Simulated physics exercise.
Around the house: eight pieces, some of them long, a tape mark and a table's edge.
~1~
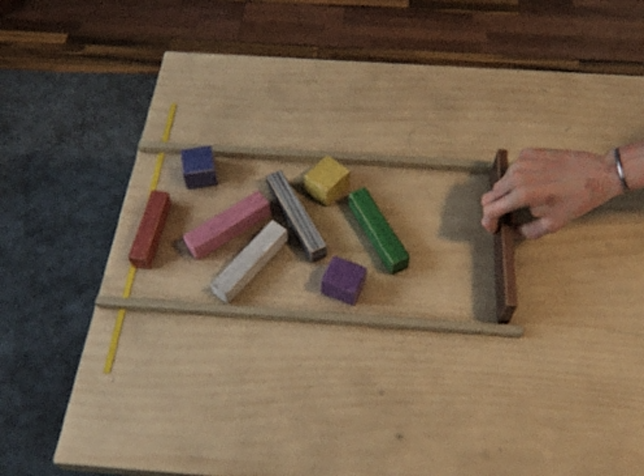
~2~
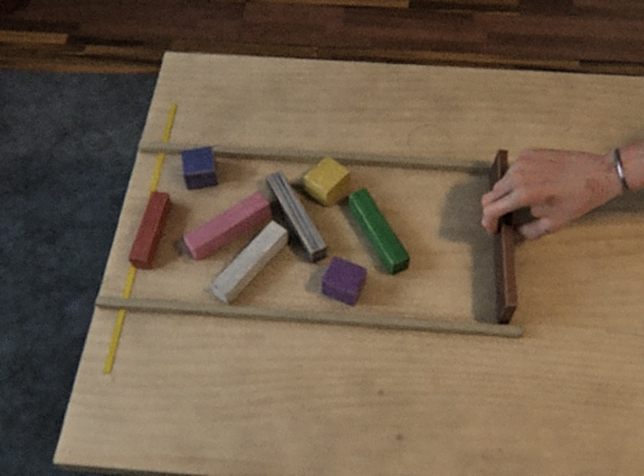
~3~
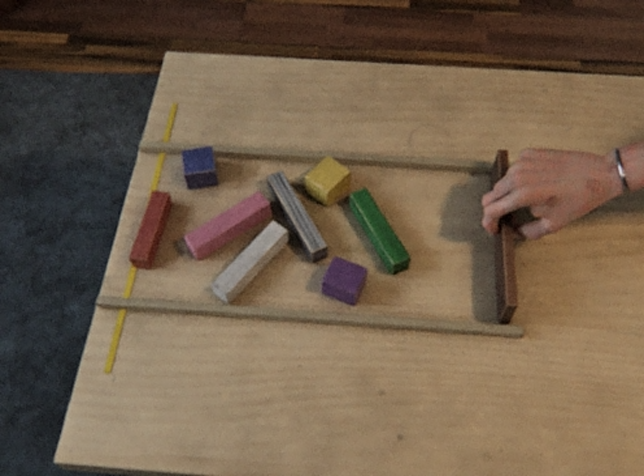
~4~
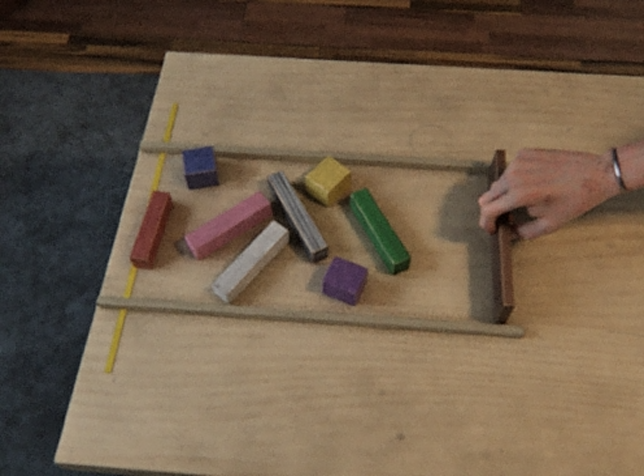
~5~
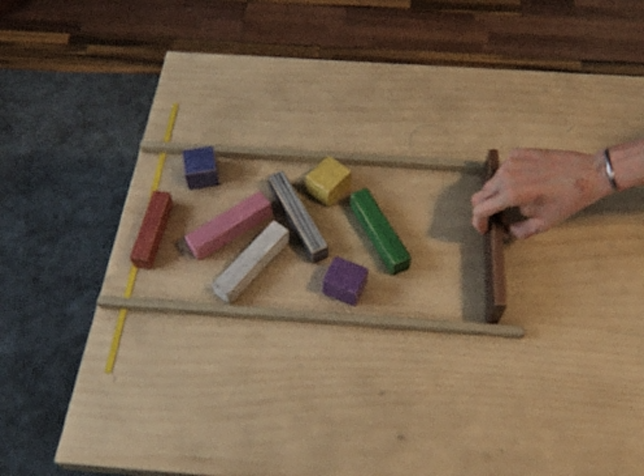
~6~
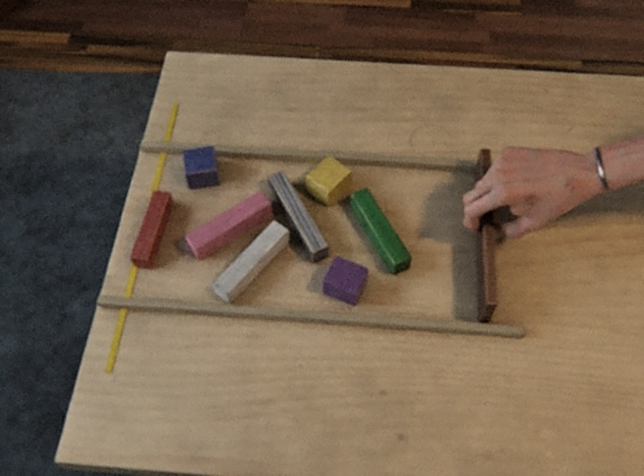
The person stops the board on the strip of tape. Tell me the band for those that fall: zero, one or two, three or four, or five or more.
Outcome: The number that fall off is five or more.
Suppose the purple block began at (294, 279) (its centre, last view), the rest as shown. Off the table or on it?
Then it holds on.
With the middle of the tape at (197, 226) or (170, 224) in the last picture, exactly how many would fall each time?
Try by try, 1 and 3.
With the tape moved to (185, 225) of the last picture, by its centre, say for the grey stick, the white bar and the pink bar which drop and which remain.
The grey stick does not fall; the white bar survives; the pink bar goes over.
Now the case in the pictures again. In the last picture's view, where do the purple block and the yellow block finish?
Near (111, 270) and (142, 156).
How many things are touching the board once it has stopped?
In contact: 3.
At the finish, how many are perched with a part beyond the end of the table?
The number is 2.
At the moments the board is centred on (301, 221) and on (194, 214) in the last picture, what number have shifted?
6 and 8.
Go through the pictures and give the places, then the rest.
In the first picture, red bar (151, 229); blue block (199, 168); pink bar (228, 225); board (503, 234); tape (144, 223).
In the second picture, blue block (200, 168); grey stick (296, 216).
In the third picture, pink bar (229, 225); green stick (379, 230).
In the fourth picture, red bar (152, 229); purple block (345, 281).
In the fifth picture, blue block (201, 168); white bar (252, 262).
In the sixth picture, red bar (153, 229); blue block (201, 168); pink bar (230, 225); board (485, 233); tape (146, 222).
Early on, none off yet; red bar at rest near (153, 229); blue block at rest near (201, 168); pink bar at rest near (230, 225).
A while later, none off yet; red bar at rest near (153, 229); blue block at rest near (201, 168); pink bar travelled a little near (204, 226).
Further along, none off yet; red bar leaning a little near (102, 231); blue block travelled well along near (137, 165); pink bar travelled about its own width near (123, 221).
Finally, the number that fall off is five or more; lost, grey stick, white bar, pink bar, blue block and red bar.
